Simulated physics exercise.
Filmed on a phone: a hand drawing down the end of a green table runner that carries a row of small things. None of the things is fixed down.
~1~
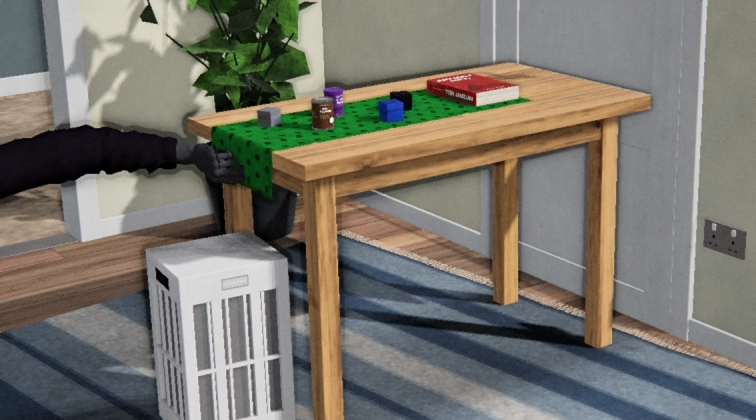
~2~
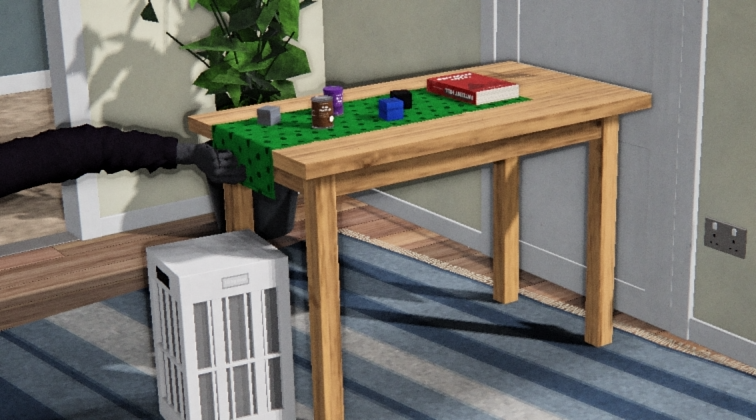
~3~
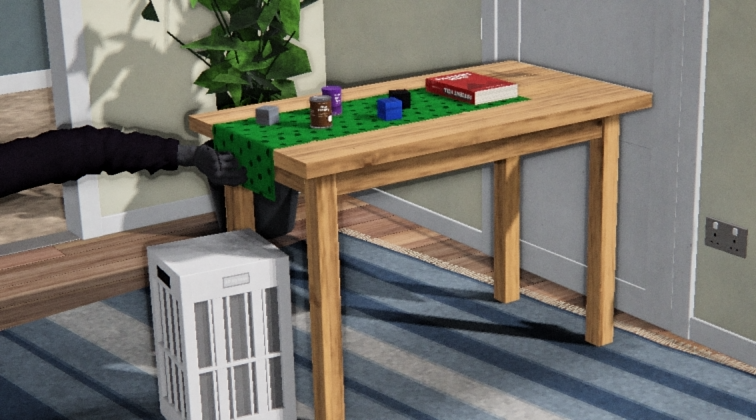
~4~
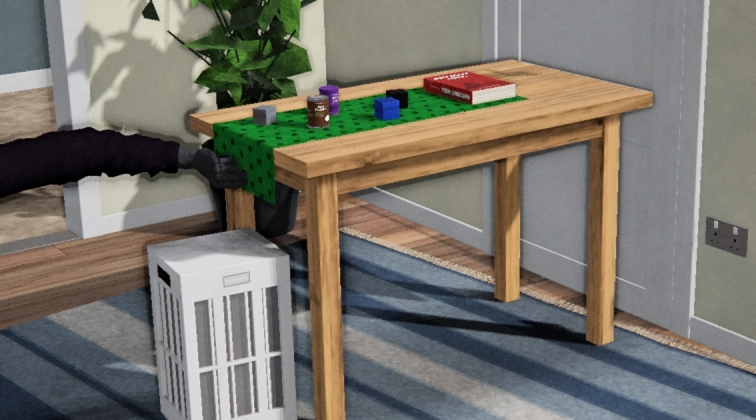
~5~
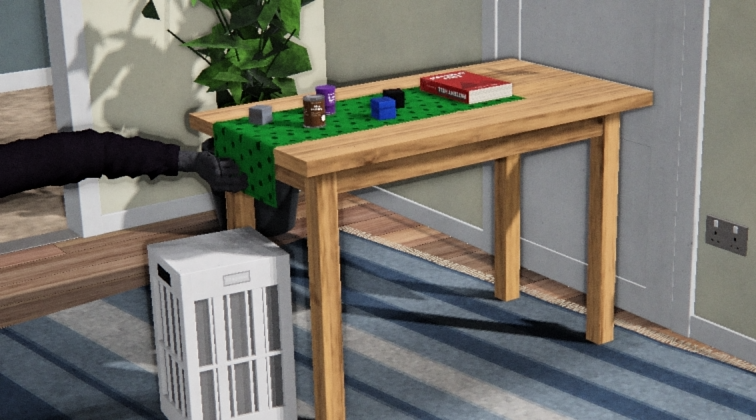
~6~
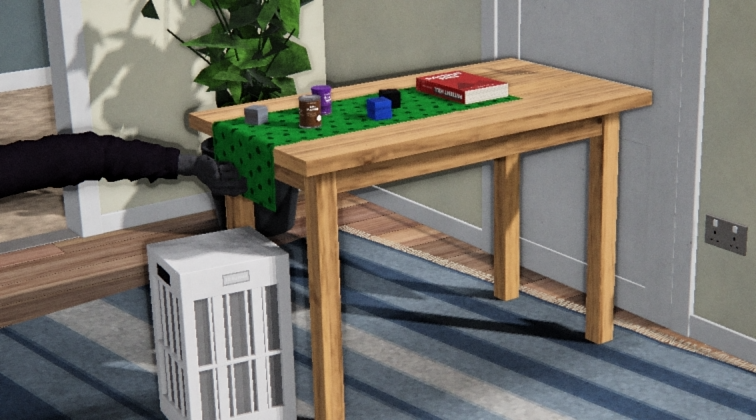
A gloved hand slowly pulling a green table runner down at the left, small cubes, cans and a red book shifting slightly leftward.
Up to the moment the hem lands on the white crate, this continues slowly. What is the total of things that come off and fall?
The total is one.
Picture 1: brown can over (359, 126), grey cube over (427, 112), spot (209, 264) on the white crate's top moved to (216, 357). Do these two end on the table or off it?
Brown can: Lost; grey cube: Safe.
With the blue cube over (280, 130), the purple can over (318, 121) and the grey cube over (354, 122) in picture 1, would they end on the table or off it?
Here's how it goes: The blue cube ends up down, the purple can makes it through, and the grey cube makes it through.
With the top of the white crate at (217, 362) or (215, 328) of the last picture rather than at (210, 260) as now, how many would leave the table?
4 and 3.
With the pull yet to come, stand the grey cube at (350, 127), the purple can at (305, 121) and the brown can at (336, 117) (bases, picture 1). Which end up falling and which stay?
The grey cube will stay where it is, the purple can will stay where it is, and the brown can will stay where it is.
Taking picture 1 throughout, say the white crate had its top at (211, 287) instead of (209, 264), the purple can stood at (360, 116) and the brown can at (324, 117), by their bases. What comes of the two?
Purple can: Safe; brown can: Safe.
Soon after, hem near (245, 219); all still up.
Then, hem on the crate; grey cube gone.
At rest, hem on the crate; grey cube gone. The table loses one.
